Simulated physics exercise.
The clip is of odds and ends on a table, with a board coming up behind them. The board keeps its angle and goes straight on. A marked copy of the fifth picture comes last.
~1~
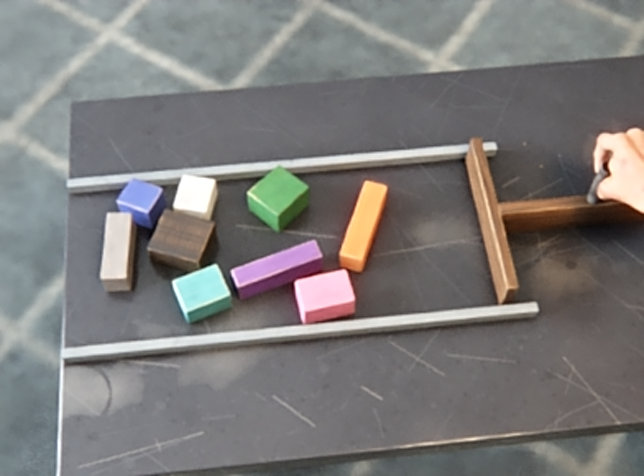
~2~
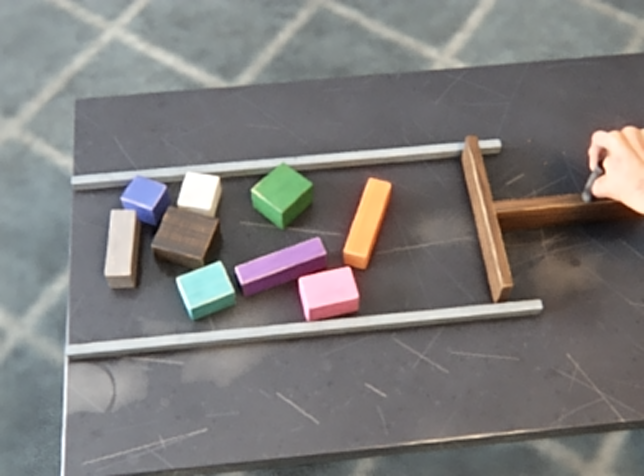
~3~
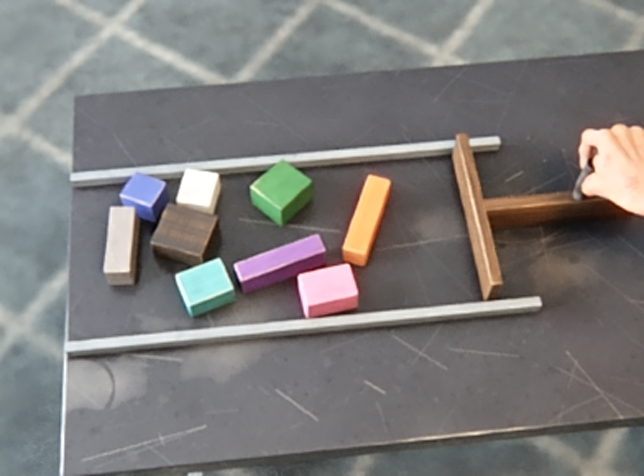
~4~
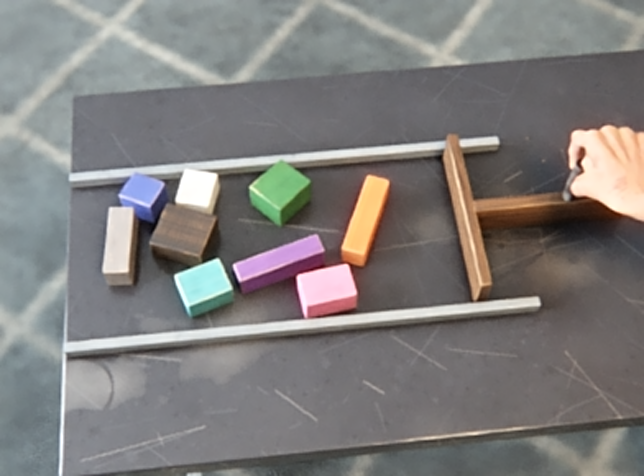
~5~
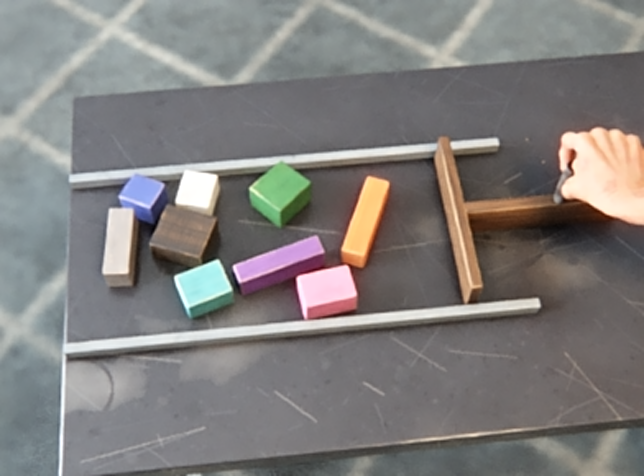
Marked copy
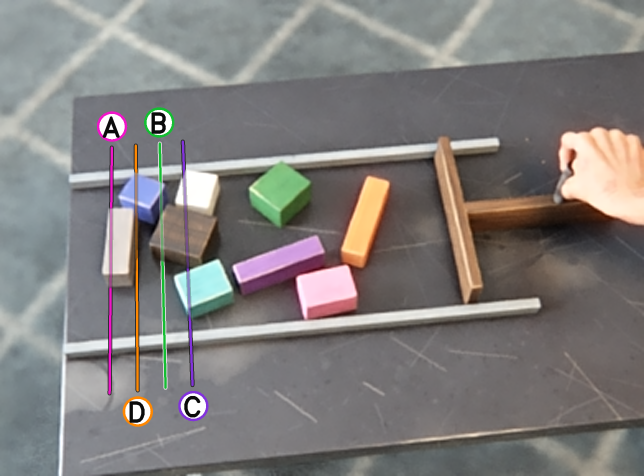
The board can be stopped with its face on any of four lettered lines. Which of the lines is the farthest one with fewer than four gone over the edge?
It can go as far as B.
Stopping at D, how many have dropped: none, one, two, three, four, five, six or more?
By then, five.
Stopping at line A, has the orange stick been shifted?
Yes.
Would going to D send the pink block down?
By then, no.
On the marked copy, A at (111, 261); B at (162, 256); C at (187, 254); D at (137, 259).
With B. Early on, board (354, 217); orange stick (335, 224); grey bar (121, 247).
Further on, board (247, 227); turquoise block (111, 316); grey bar (113, 248).
At the end, board (162, 235); grey bar over the edge; blue block over the edge; three fallen.
As for the rest, A drops seven; C is within the limit but short; D drops five.
